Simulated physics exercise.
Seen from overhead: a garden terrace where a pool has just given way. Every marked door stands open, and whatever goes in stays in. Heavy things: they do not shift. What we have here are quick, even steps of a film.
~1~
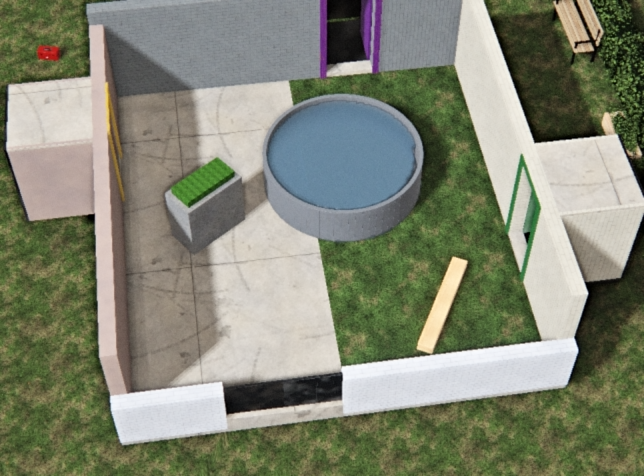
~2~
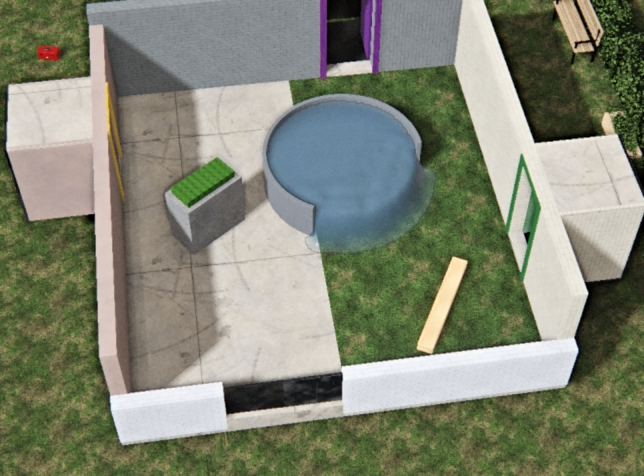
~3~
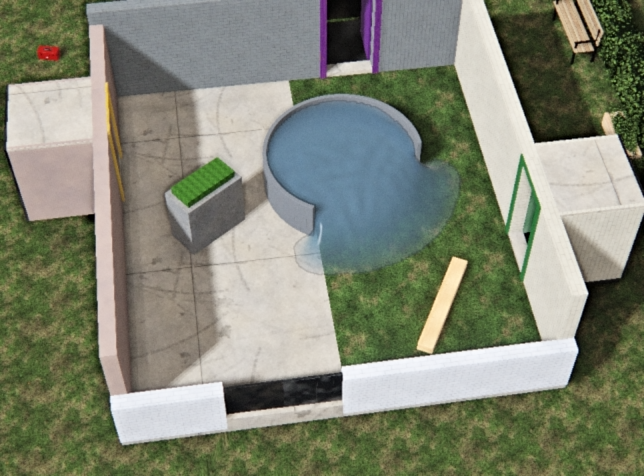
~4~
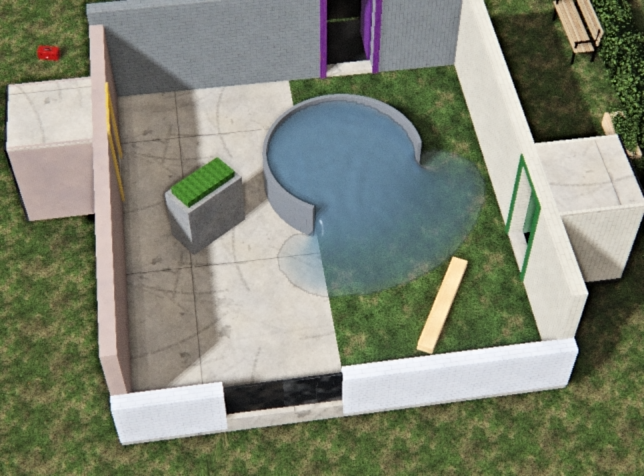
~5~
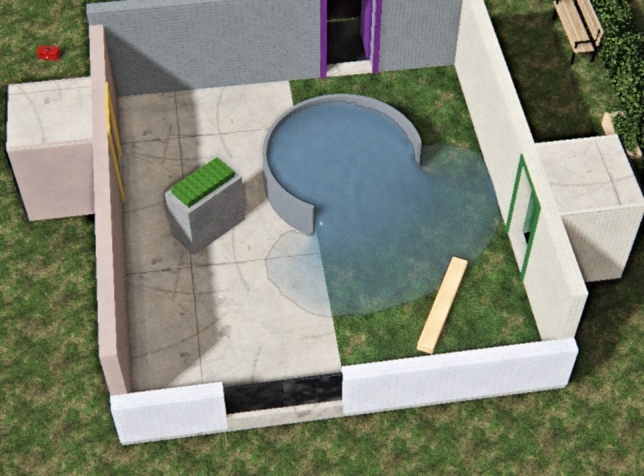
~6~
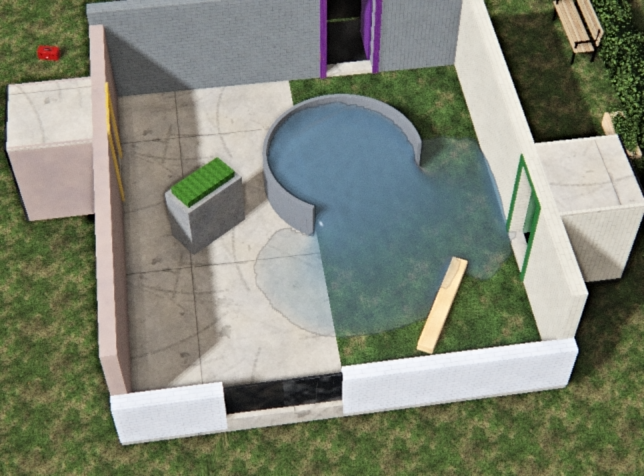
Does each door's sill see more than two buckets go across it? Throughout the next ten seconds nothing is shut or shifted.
The sill of the purple door does not. The sill of the yellow door does not. The sill of the green door does.
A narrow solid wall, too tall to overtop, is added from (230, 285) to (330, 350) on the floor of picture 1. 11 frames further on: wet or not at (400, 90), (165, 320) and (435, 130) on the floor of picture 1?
Reading the points as listed, I get left untouched, then left untouched, then deluged.
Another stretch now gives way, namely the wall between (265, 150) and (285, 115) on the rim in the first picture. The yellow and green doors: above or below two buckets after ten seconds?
Well, the yellow door gets more, but the green door gets less.
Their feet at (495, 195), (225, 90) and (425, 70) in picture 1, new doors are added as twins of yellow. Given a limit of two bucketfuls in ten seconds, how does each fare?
Taking each in turn: Runs above, then runs below, then runs below.
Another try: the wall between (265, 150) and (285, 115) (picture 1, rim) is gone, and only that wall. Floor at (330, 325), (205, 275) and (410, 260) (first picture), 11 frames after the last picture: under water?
Sequence of results: Missed by the flood, missed by the flood, missed by the flood.
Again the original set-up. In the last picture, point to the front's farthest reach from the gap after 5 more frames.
Close to (275, 399).
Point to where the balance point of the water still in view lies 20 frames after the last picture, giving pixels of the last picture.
I'd place it roughly at (389, 270).
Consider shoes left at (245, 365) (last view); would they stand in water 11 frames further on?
That spot will be soaked.
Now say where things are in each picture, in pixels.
The first picture shows still water in the pool at (343, 154).
In the second picture, water pours out at (391, 218) and has run to (429, 172).
In the third picture, water pours out at (391, 219) and has run to (448, 168).
In the fourth picture, water pours out at (391, 220) and has run to (466, 163).
In the fifth picture, water pours out at (391, 221) and has run to (482, 159).
In the sixth picture, the front is at (298, 322), out from the gap at (391, 221).
A moment on, water covers 40 % of the floor; the purple door not reached, the yellow door not reached, the green door over two buckets in.
Next, water covers 50 % of the floor; the purple door not reached, the yellow door not reached, the green door far over two buckets in.
Then, water covers 60 % of the floor; the purple door not reached, the yellow door not reached, the green door far over two buckets in.
Later, water covers 80 % of the floor; the purple door wet at the sill, nothing in, the yellow door wet at the sill, nothing in, the green door far over two buckets in.
In the end, water covers 100 % of the floor; the purple door wet at the sill, nothing in, the yellow door wet at the sill, nothing in, the green door far over two buckets in.
